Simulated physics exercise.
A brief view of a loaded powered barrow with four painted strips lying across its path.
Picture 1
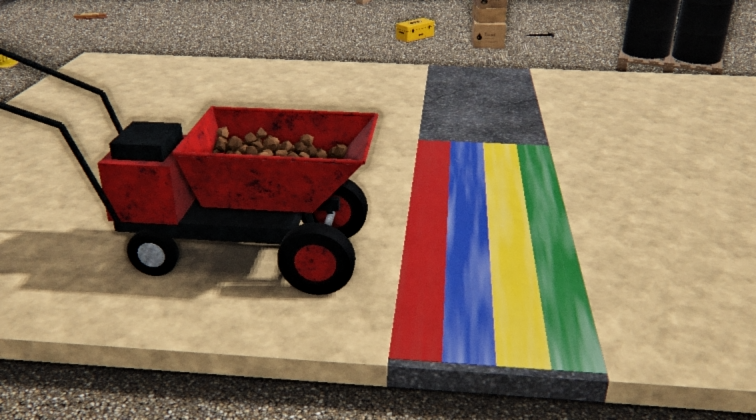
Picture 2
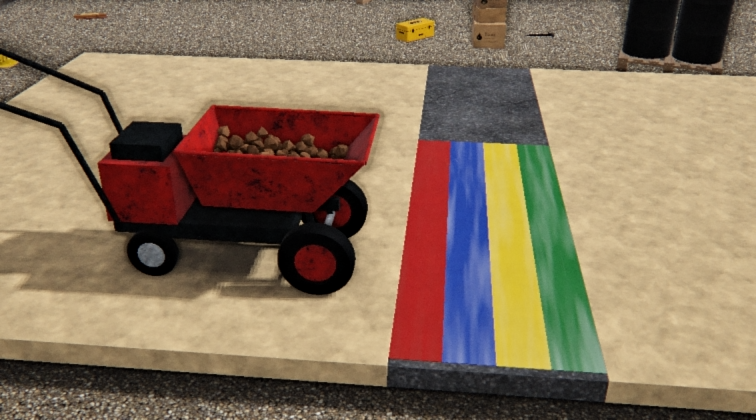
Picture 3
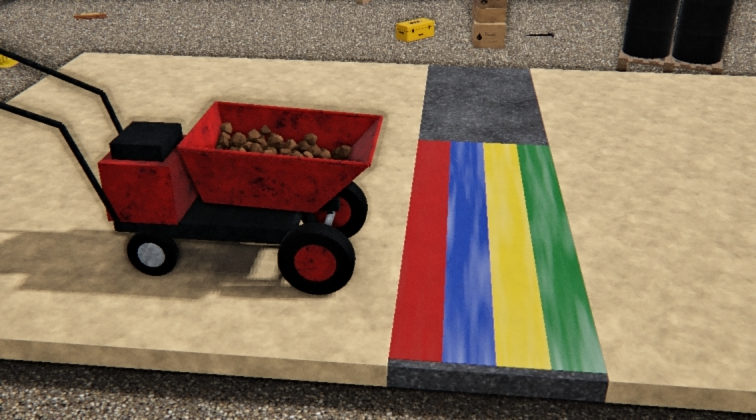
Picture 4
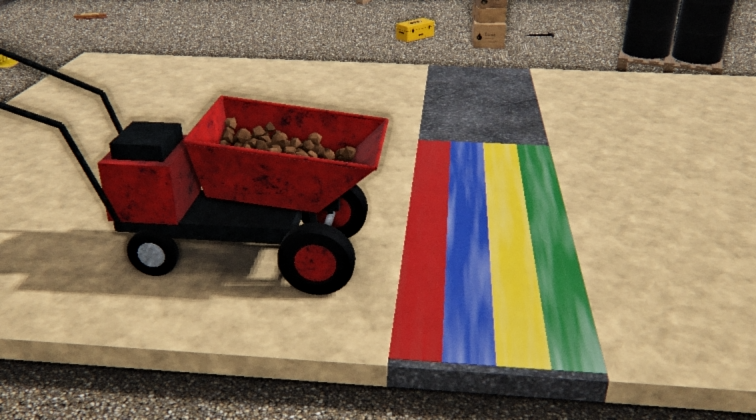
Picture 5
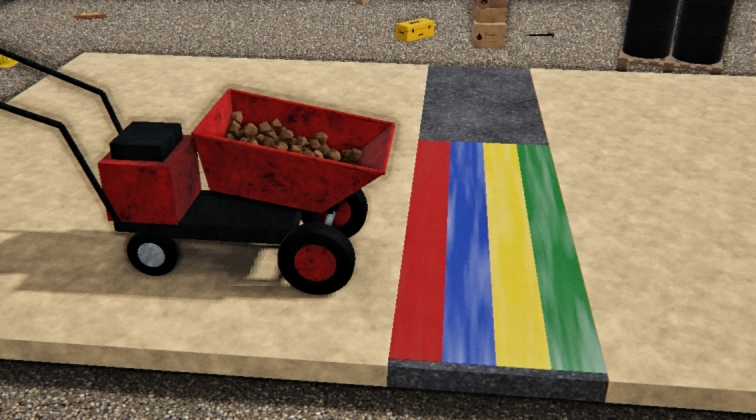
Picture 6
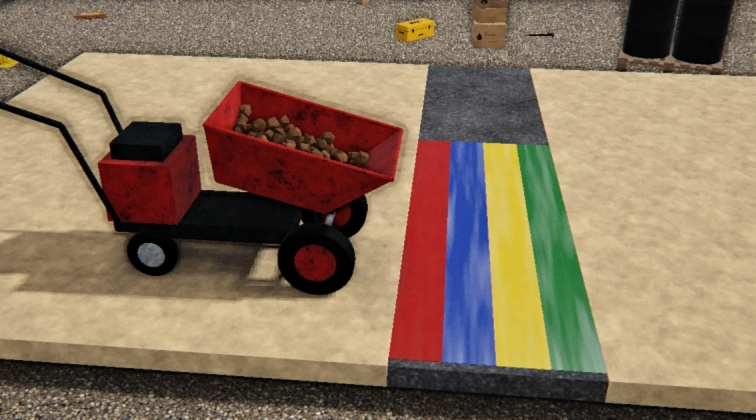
A red powered barrow loaded with brown clods stood still on a pale slab while its skip slowly tilted forward to the right, its back rising, beside red, blue, yellow and green strips.
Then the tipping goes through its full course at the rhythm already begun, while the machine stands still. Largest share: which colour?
Colour: Blue.
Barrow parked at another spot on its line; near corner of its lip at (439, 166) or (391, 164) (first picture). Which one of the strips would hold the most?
That green strip first, the yellow one second.
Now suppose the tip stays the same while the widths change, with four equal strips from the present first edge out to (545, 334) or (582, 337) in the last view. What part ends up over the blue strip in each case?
Shares in order: Close to 30 %; close to 30 %.
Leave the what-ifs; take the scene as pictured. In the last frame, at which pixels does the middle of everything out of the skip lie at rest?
Last view, centre at rest - approx. (485, 265).
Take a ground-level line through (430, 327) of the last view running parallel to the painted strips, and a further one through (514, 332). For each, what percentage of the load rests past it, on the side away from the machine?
Near 80 % and near 20 %, in that order.
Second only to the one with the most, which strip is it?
It's yellow.
Soon, skip tipped steeply; all in the skip.
A while on, skip tipped right over; about two thirds in the skip; a stray few over the red strip; about a third over the blue strip; a small part over the yellow strip.
Towards the end, skip tipped right over; about a quarter in the skip; a small part over the red strip; about a third over the blue strip; about a quarter over the yellow strip; a small part over the green strip; a stray few off the paint.
Finally, skip tipped right over; about a quarter in the skip; a small part over the red strip; about a third over the blue strip; about a quarter over the yellow strip; a small part over the green strip; a stray few off the paint.
